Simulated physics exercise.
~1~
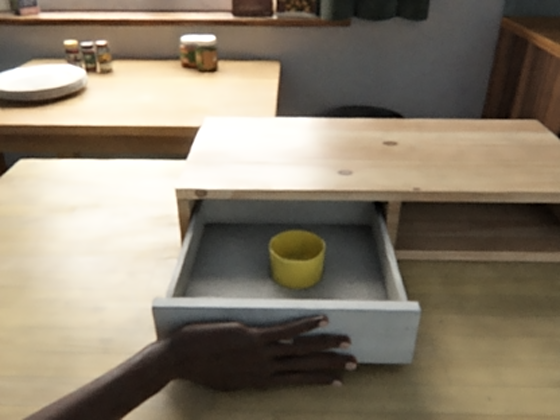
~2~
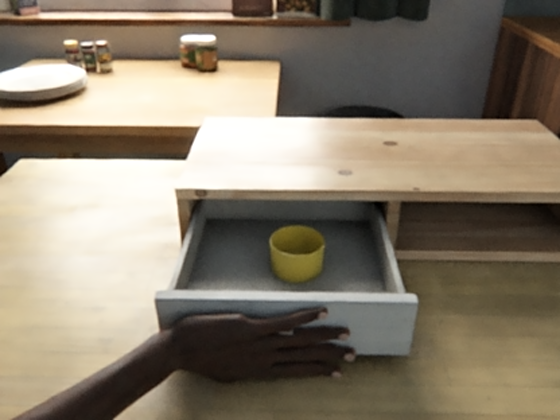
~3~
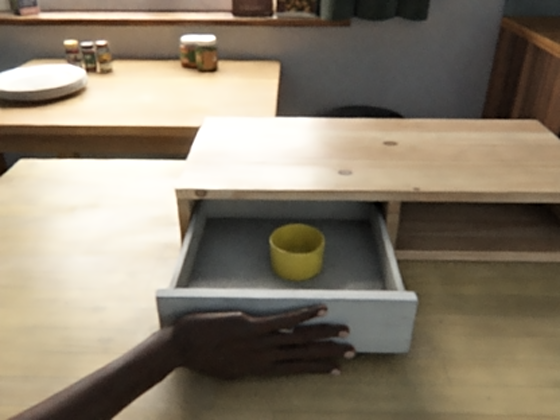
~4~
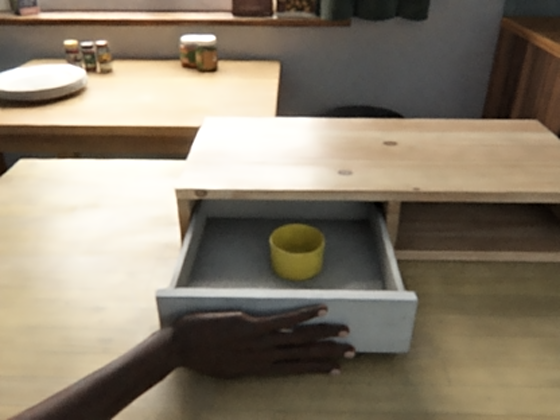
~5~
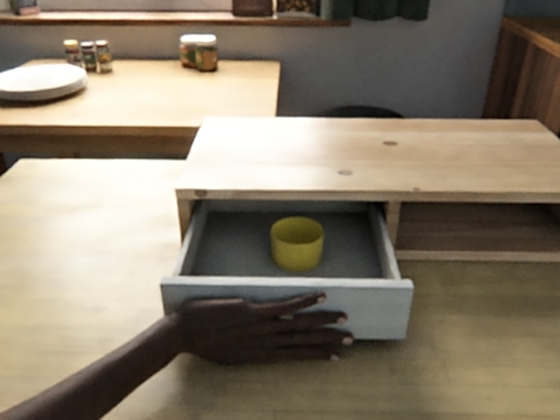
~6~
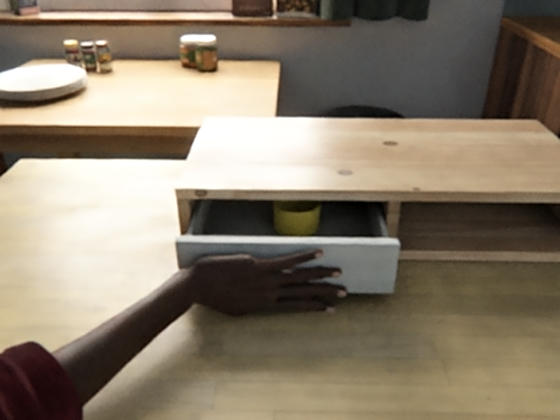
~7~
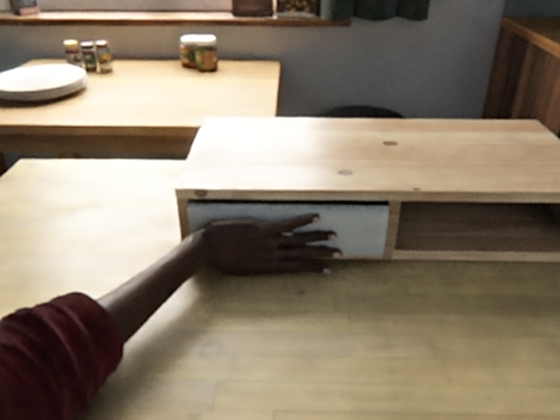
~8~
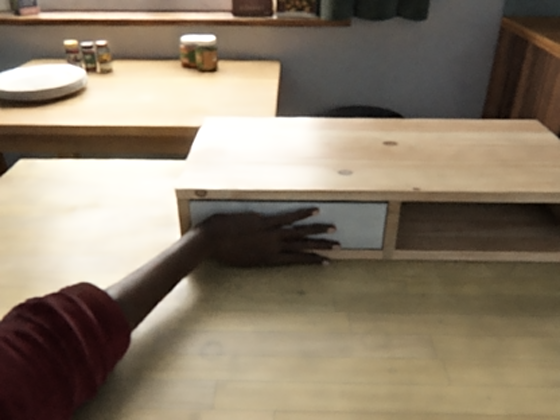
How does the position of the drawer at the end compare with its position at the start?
At the start the drawer is pulled out toward the viewer with the yellow cup visible inside, and at the end it is pushed back into the wooden unit, with its front flush.
